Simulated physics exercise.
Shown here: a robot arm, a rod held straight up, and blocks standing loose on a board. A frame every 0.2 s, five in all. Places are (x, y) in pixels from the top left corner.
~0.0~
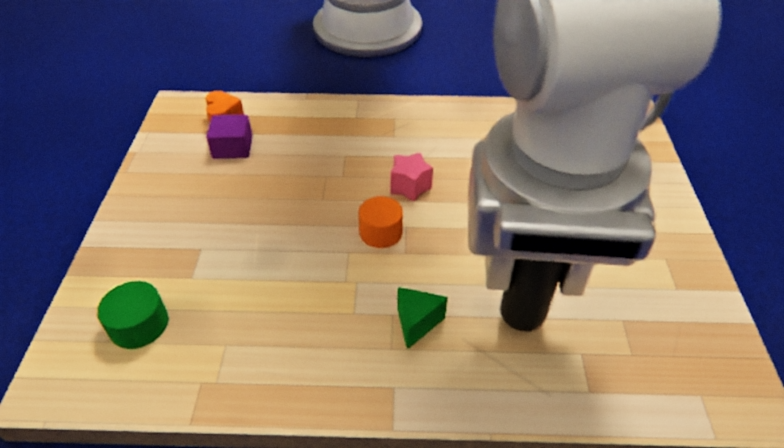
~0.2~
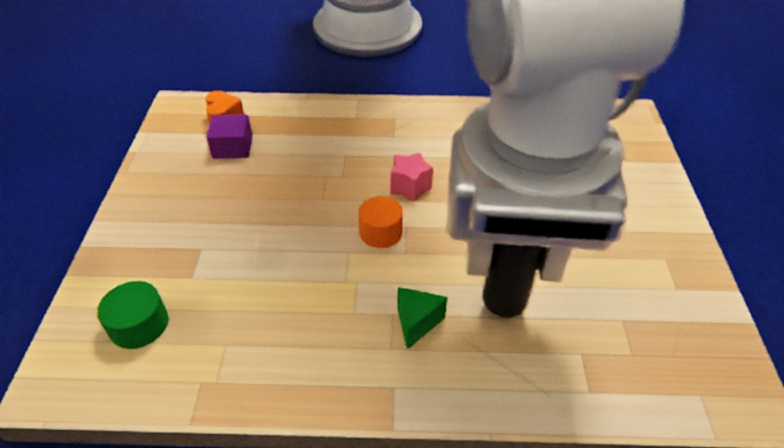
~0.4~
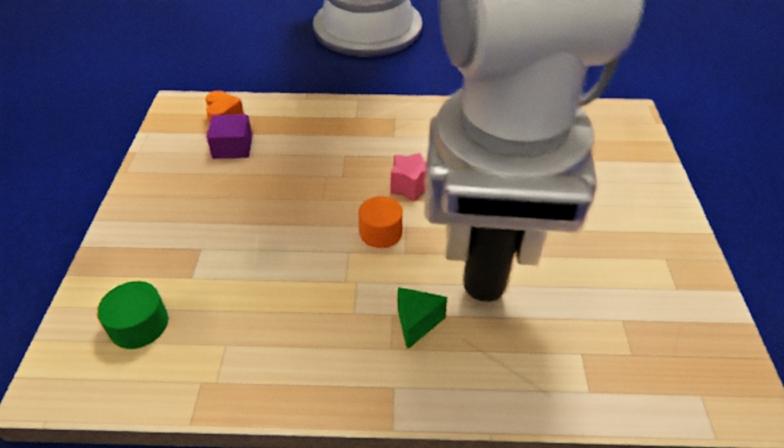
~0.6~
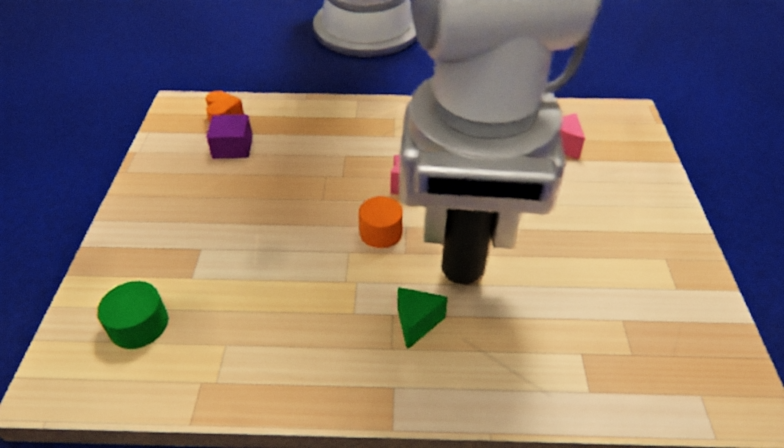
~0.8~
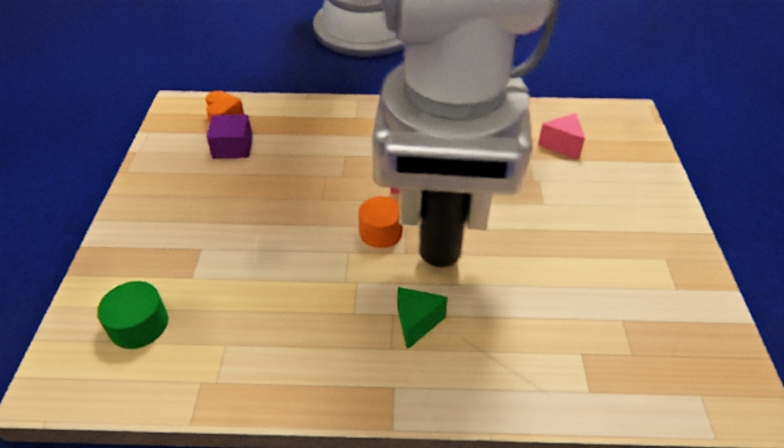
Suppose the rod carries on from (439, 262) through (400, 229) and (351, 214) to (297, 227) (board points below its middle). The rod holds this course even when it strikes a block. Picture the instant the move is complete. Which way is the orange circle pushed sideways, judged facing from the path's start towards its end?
To the path's left.
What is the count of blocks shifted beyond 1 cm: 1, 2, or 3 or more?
When the path ends, I think you'll find one block out of place by more than 1 cm.
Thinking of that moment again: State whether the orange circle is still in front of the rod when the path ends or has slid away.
It is still in front.
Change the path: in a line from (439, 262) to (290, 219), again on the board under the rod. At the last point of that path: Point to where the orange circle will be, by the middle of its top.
The middle of its upper face will lie at (331, 178).
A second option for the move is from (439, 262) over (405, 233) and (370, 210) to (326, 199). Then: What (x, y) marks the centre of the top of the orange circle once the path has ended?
Answer: (290, 196).
The first path, step by step. One third of the way, rod at (399, 218); orange circle at (358, 200).
Two thirds of the way, rod at (350, 204); orange circle at (307, 194).
At the end, rod at (295, 217); orange circle at (254, 197); pink star in place.
